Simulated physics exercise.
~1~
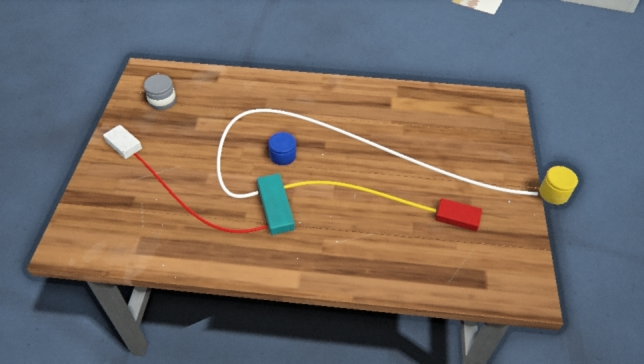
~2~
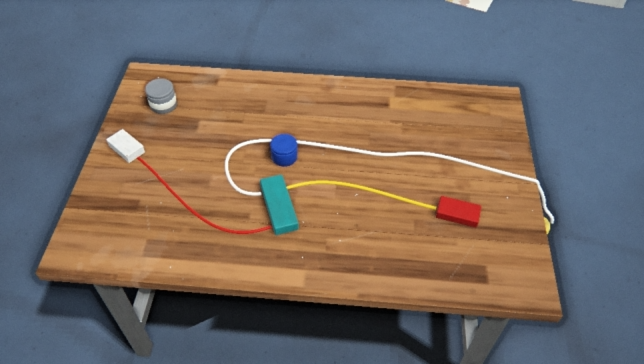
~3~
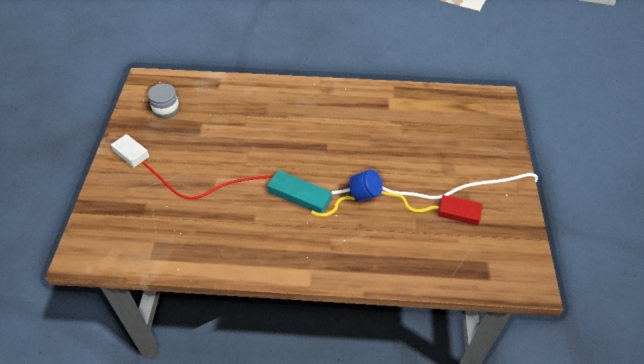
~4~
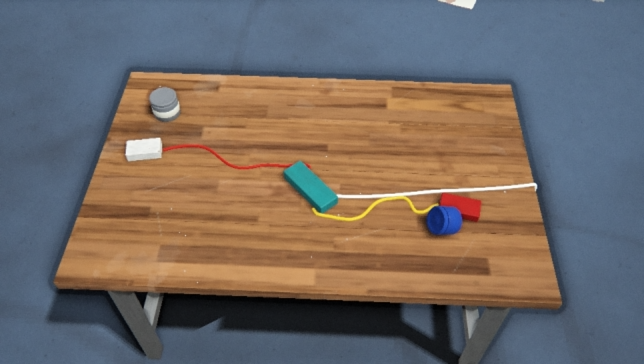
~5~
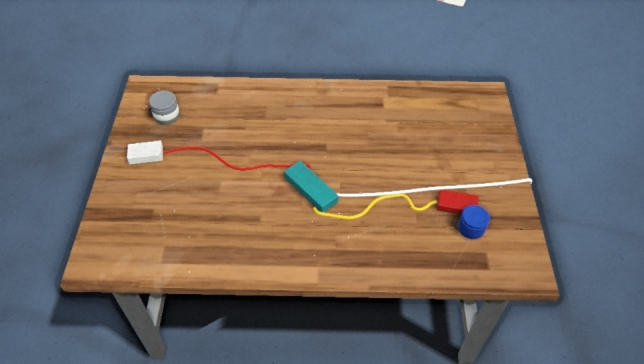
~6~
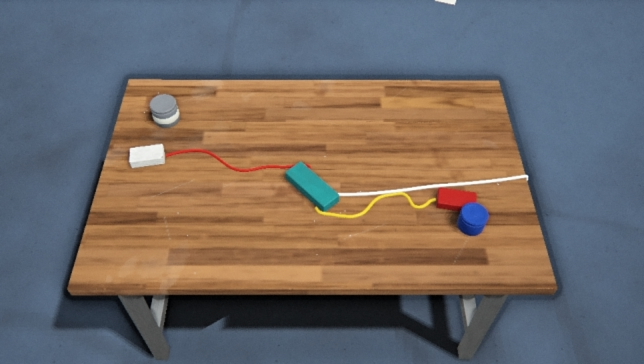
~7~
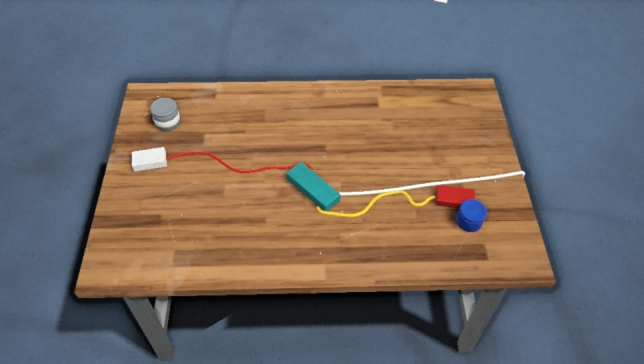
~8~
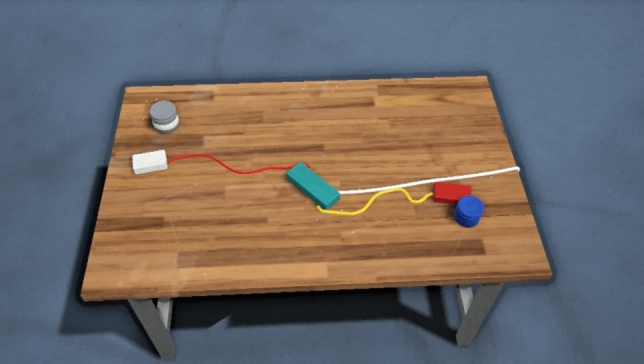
A wooden table with metal legs stands on a blue floor, seen from above and in front as the view drifts slightly. A teal block near the middle joins red, yellow and white cables, with a white box at left, a grey tin at the back left, a blue tub behind the block and a red phone at right. A yellow cylinder at the right edge drops off, pulling the white cable taut. The cable sweeps the blue tub rightward and drags the teal block, which swivels, while the white box shifts slightly. Finally everything rests, the tub beside the barely moved phone, the tin undisturbed.
